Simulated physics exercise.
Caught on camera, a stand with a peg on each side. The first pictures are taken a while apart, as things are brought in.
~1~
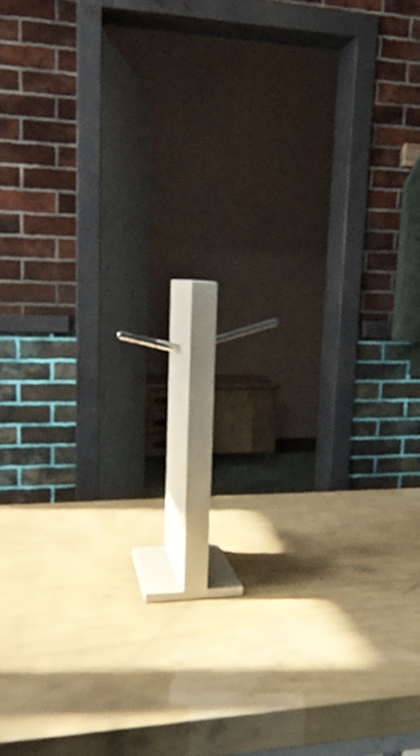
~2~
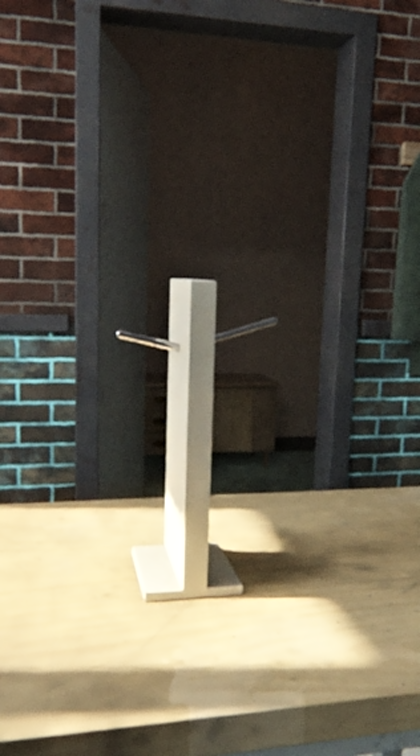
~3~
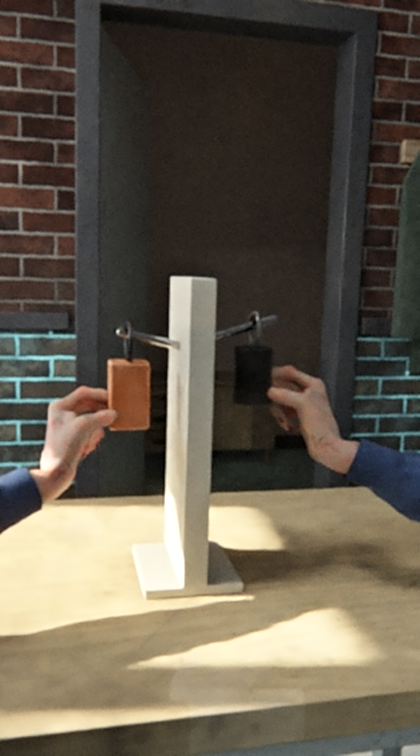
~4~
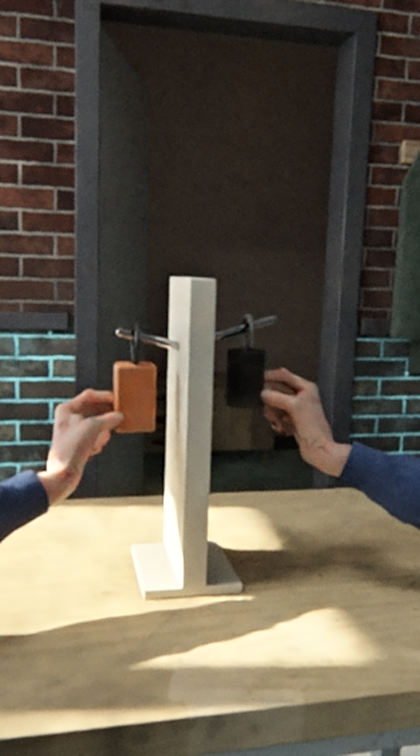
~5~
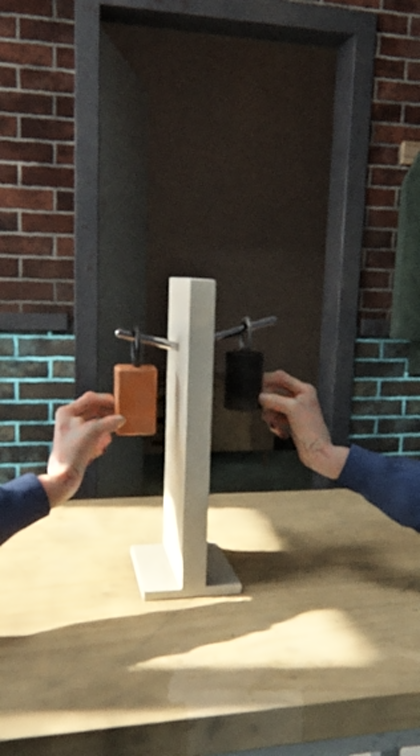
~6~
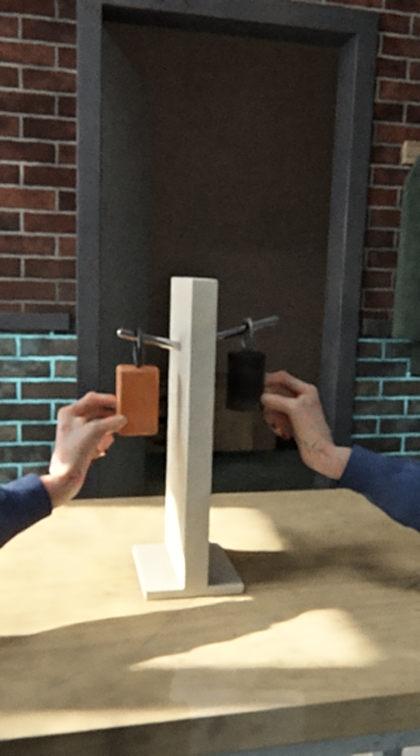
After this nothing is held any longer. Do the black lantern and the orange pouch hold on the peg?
Here the black lantern remains hooked, the orange pouch remains hooked.
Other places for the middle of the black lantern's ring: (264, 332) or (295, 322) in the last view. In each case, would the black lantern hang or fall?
In turn it holds on; falls off.
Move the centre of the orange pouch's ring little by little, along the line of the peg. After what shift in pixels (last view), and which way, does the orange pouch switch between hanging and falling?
Some 20 pixels, left.
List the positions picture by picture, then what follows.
The first frame shows peg stand (196, 433).
The second frame shows peg stand (195, 431).
The third frame shows still on the way; black lantern (254, 357); peg stand (196, 429).
The fourth frame shows still on the way; orange pouch (135, 376); peg stand (195, 430).
The fifth frame shows still on the way; black lantern (244, 363); peg stand (194, 430).
The sixth frame shows in place, still held; black lantern (246, 363); orange pouch (138, 380); peg stand (196, 430).
Then, 0.22 s after the last picture, black lantern at rest near (247, 364); orange pouch at rest near (137, 380).
At rest, the black lantern stays on its peg, near (247, 364); the orange pouch stays on its peg, near (137, 380).
